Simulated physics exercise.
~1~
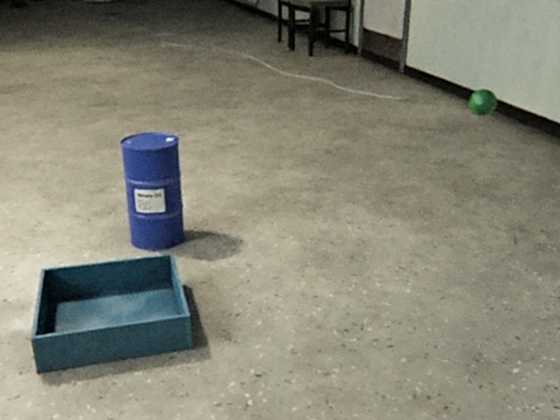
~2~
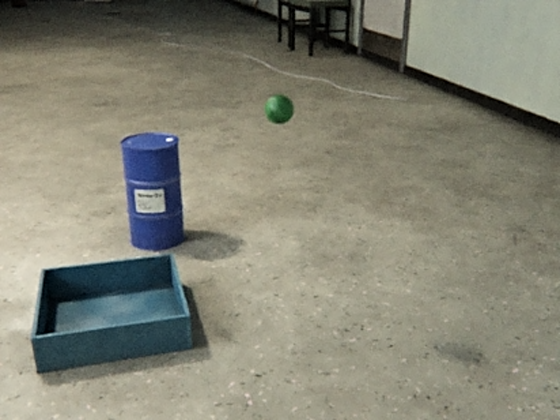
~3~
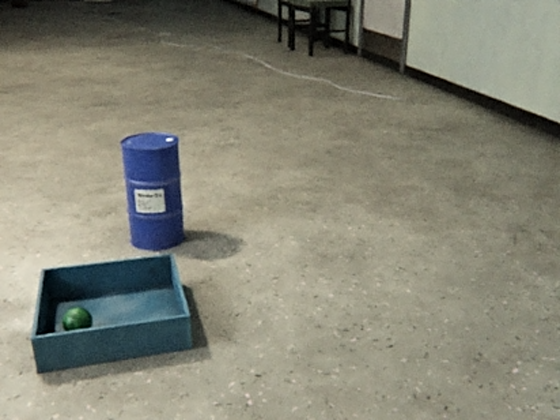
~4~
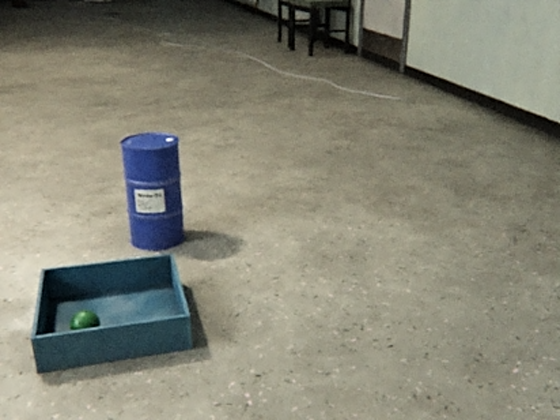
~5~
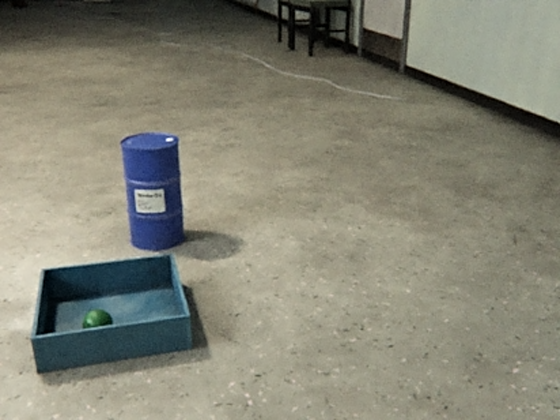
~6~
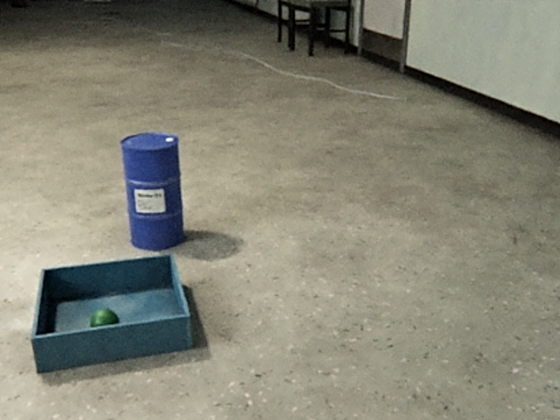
In the video, a green ball flies through the air from right to left across a concrete floor, passing a blue canister, and drops into an empty teal box. It shifts slightly to the right inside and stays there, while the canister remains standing in place.
